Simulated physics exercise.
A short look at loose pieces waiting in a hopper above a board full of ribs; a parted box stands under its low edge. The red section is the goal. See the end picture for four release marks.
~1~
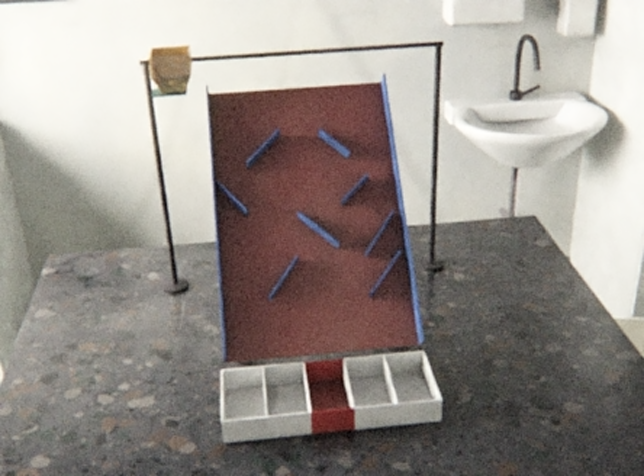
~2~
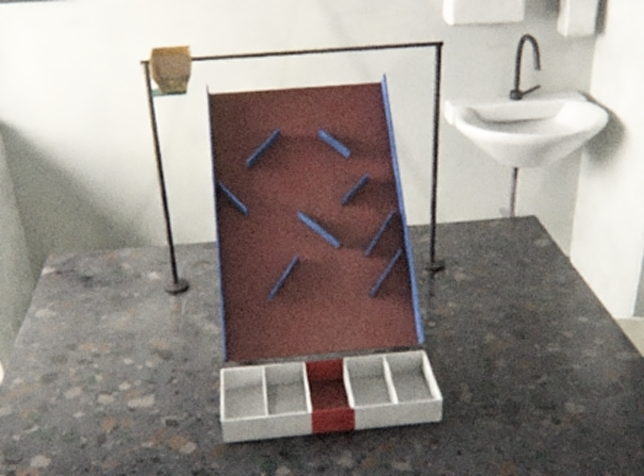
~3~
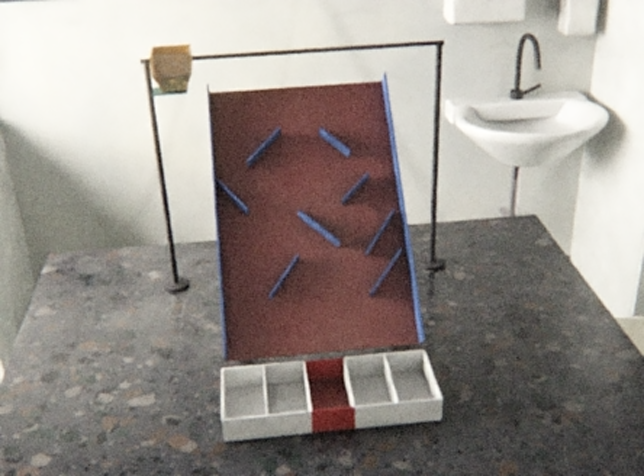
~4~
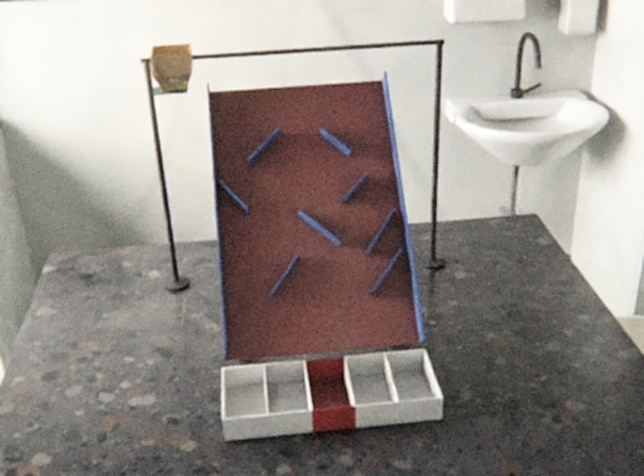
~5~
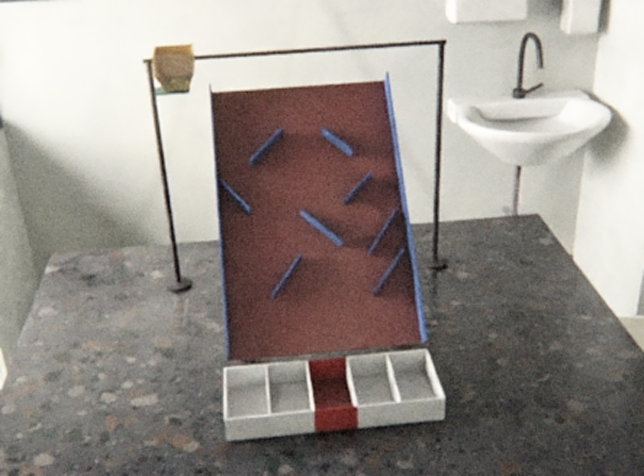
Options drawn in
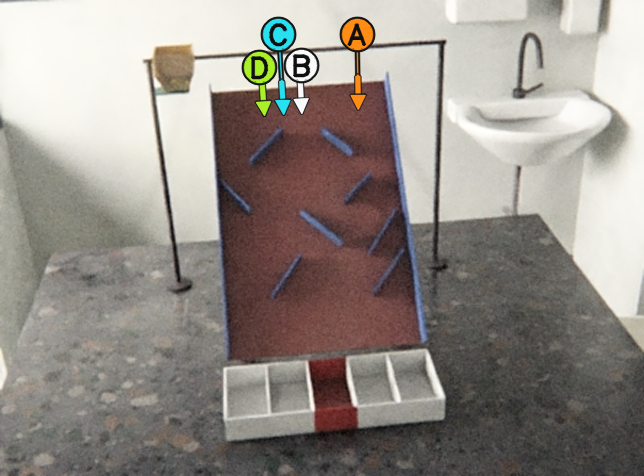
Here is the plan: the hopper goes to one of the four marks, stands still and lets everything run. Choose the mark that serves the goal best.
Best: A.
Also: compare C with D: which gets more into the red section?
Mark C.
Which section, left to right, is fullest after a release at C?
The first from the left.
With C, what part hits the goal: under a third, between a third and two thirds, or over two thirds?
It is under a third.
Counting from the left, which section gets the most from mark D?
It is the first one.
On the marked copy, mark A meets the board at (358, 104); mark B meets the board at (301, 108); mark C meets the board at (283, 109); mark D meets the board at (264, 110).
For mark A, about a third in the red section, about half in other sections, a small part outside the box.
For mark B, a small part in the red section, most in other sections, a small part outside the box.
For mark C, about a quarter in the red section, most in other sections.
For mark D, a small part in the red section, nearly all in other sections.
